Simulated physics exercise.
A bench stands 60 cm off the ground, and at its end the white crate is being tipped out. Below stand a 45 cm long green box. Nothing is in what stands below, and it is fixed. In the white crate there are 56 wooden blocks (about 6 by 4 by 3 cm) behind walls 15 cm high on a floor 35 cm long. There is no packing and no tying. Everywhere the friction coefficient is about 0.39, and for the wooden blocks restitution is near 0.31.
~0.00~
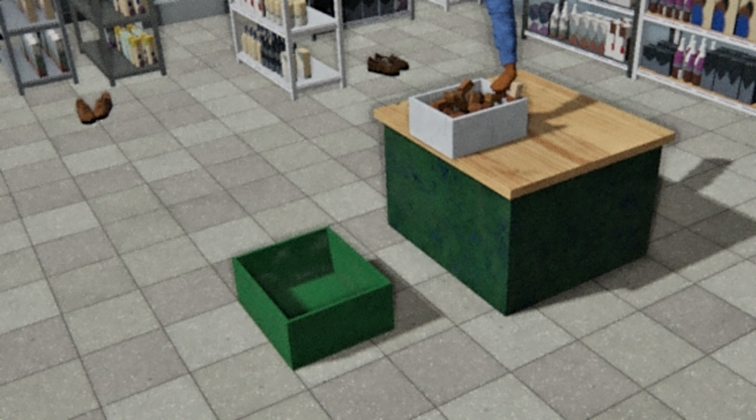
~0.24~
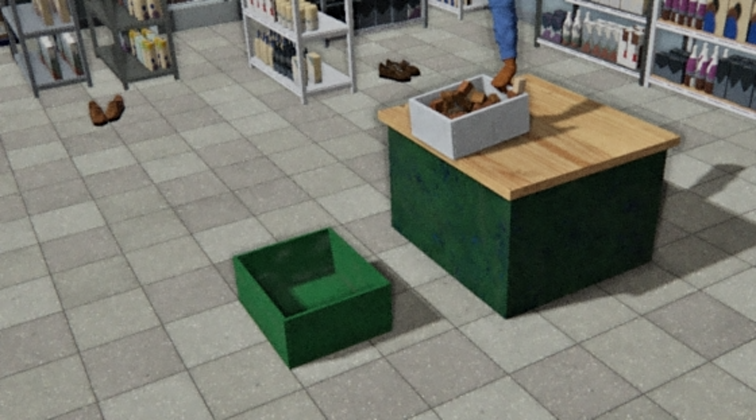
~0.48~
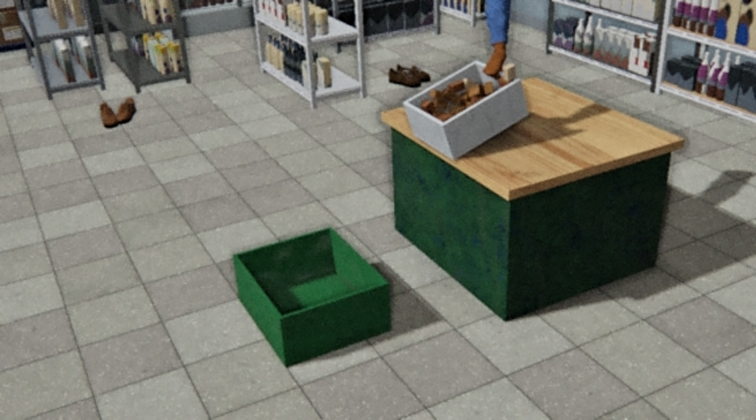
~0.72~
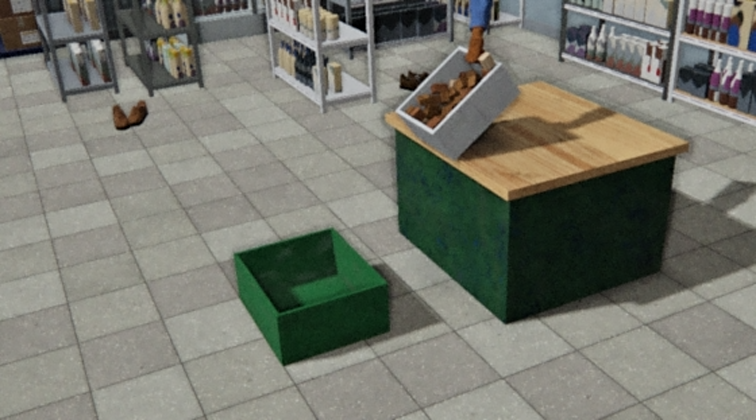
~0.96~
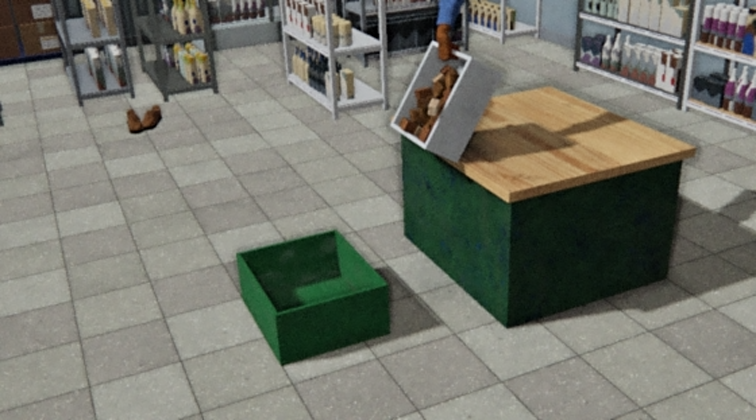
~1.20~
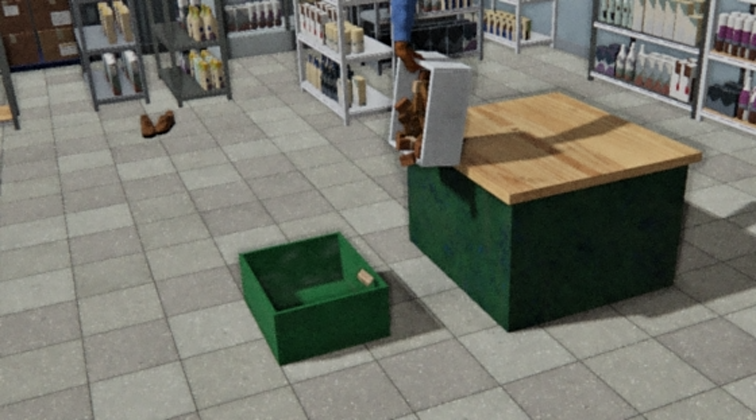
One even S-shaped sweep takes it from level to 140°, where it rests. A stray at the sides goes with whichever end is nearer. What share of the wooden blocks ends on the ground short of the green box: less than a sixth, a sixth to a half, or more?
The majority of them land on the ground before reaching the green box.
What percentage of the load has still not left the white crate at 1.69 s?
I'd estimate close to 55 in a hundred.
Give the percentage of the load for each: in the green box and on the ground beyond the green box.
I'd put it at about 20 percent, then about 0 percent.
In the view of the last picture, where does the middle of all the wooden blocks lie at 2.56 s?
Somewhere about (378, 293) in pixels.
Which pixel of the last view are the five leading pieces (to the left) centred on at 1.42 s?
I'd say near (364, 229).
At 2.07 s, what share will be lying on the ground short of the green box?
55 %.
After 1.42 s, tilt 101°; 49 still in the white crate, 1 in the green box and 6 in the air.
After 1.69 s, tilt 122°; 32 still in the white crate, 5 in the green box, 5 on the ground short of the green box and 14 in the air.
After 2.07 s, tilt 139°; 11 in the green box, 32 on the ground short of the green box and 13 in the air.
Outcome (at 2.56 s), 11 in the green box and 45 on the ground short of the green box. Asked share, 45 of 56, 80 per cent.
